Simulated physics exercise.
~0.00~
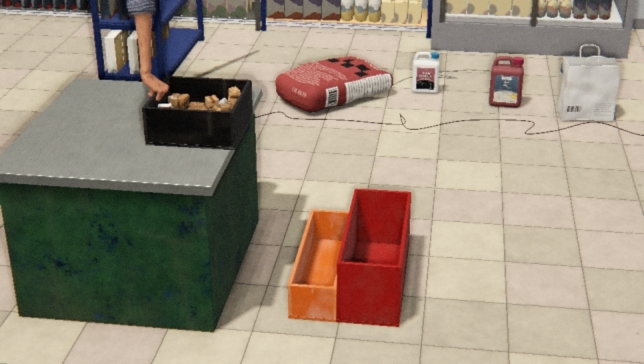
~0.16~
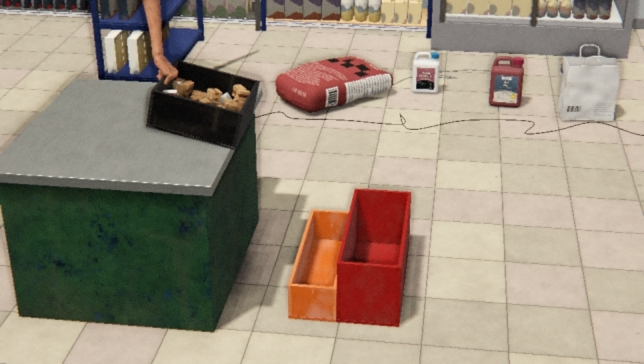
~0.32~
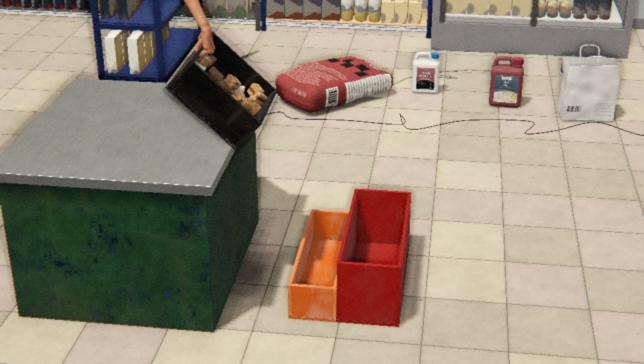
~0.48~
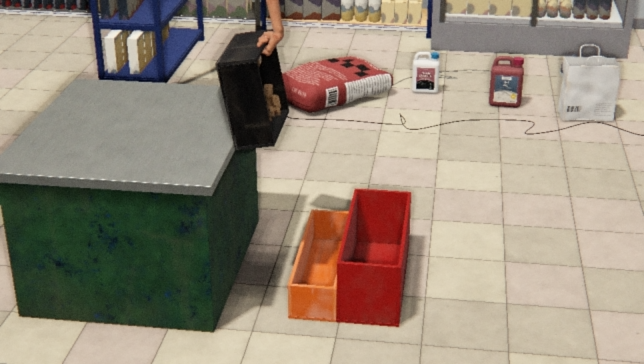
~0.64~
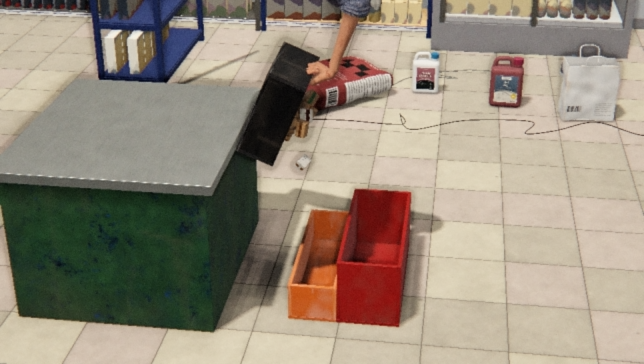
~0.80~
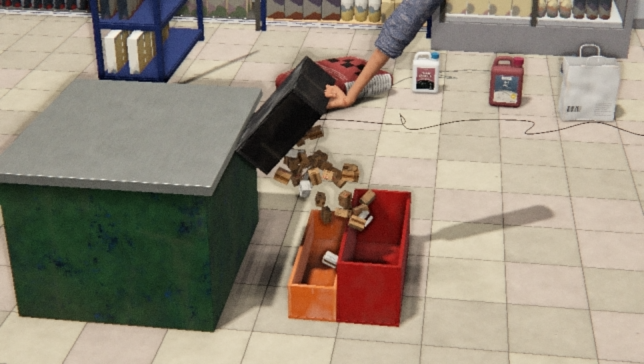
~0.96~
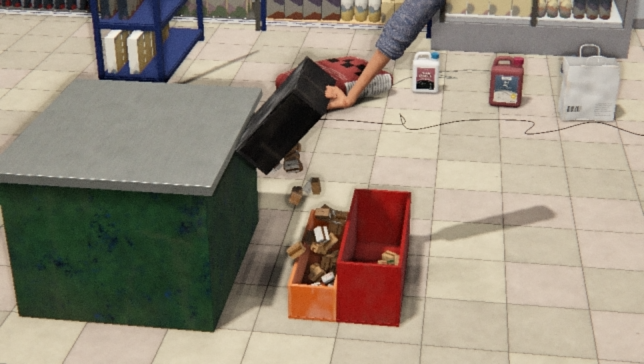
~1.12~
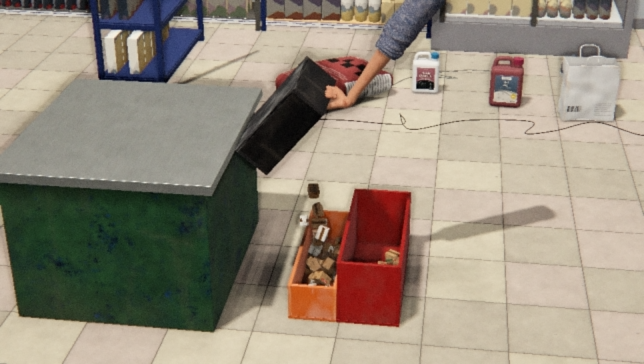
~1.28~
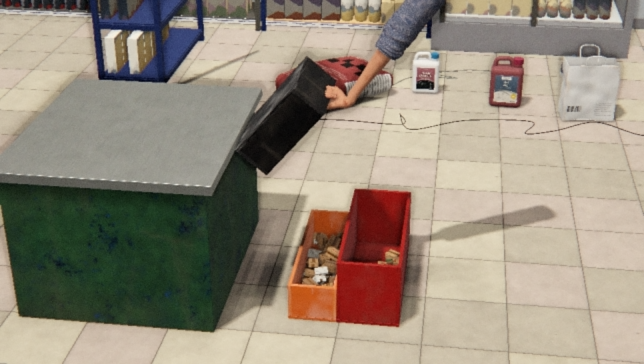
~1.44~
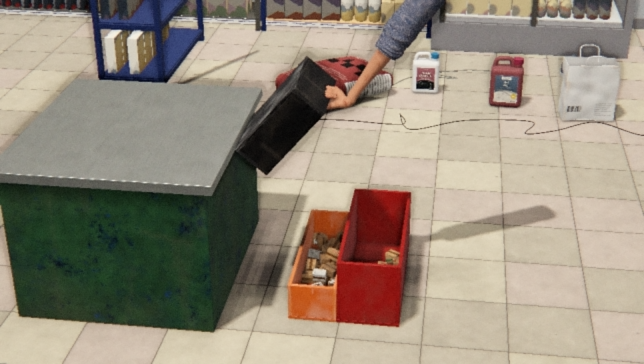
A hand tipped a black crate of small brown parcels over the edge of a green bench, spilling them in a tumbling stream toward two bins on the tiled floor, and most settled in the orange trough while some landed in the red bin.
